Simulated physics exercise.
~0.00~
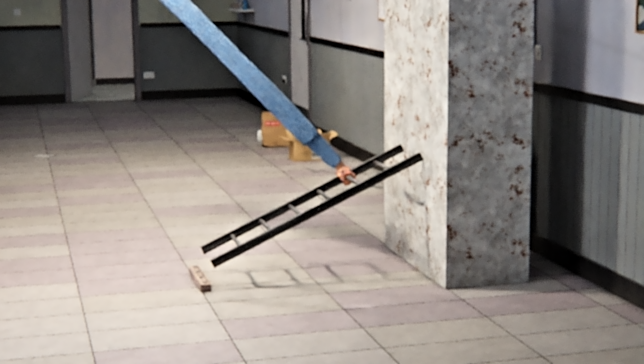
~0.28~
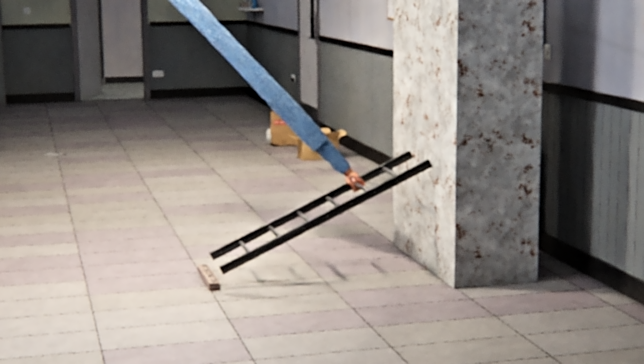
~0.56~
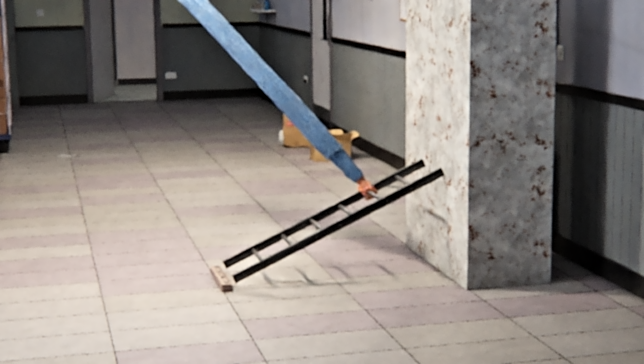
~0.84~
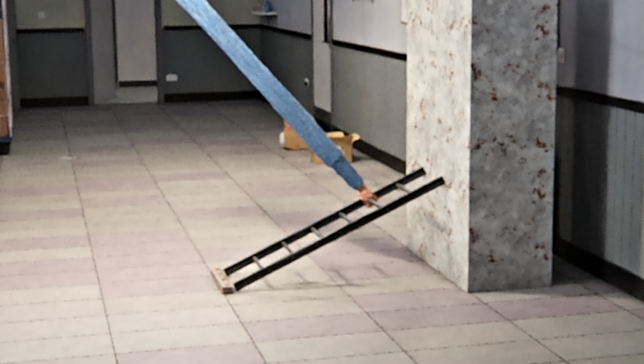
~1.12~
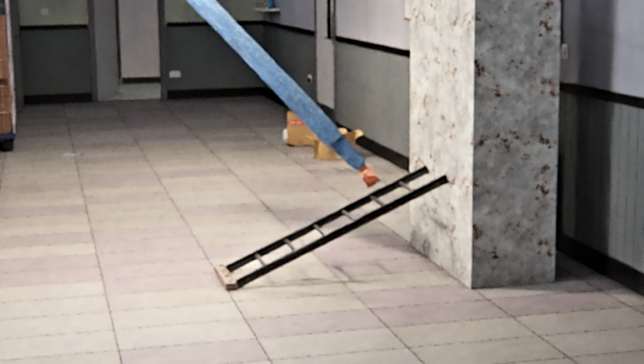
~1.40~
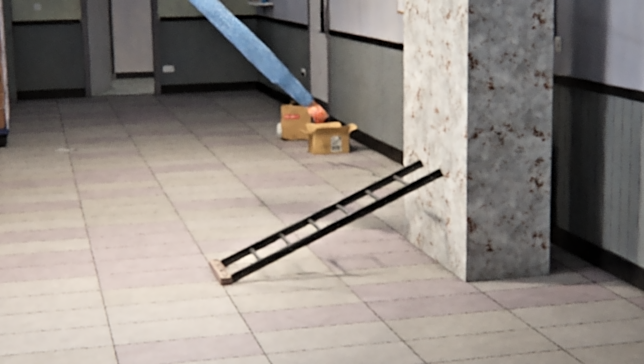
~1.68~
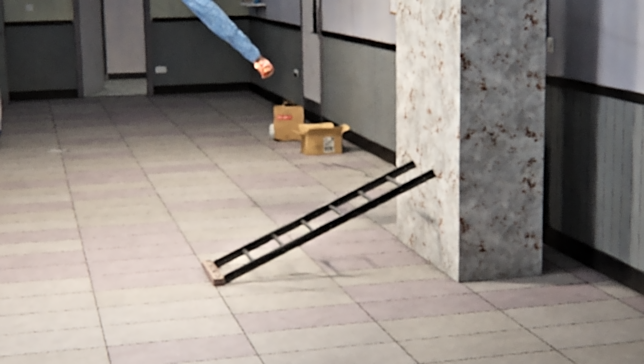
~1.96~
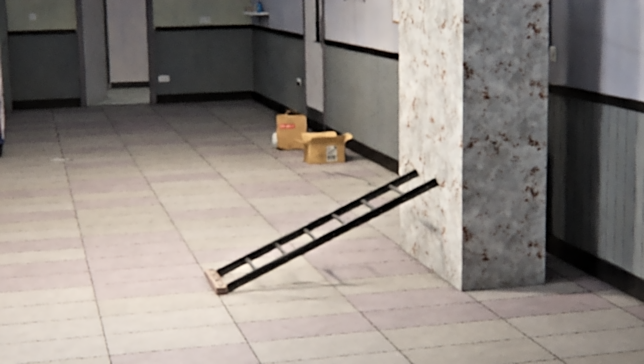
In a tiled room, a blue-sleeved arm lowered a black ladder until its foot met a small strip of wood on the floor and its top leant against a marbled pillar, then let go and withdrew, and the ladder stayed put.
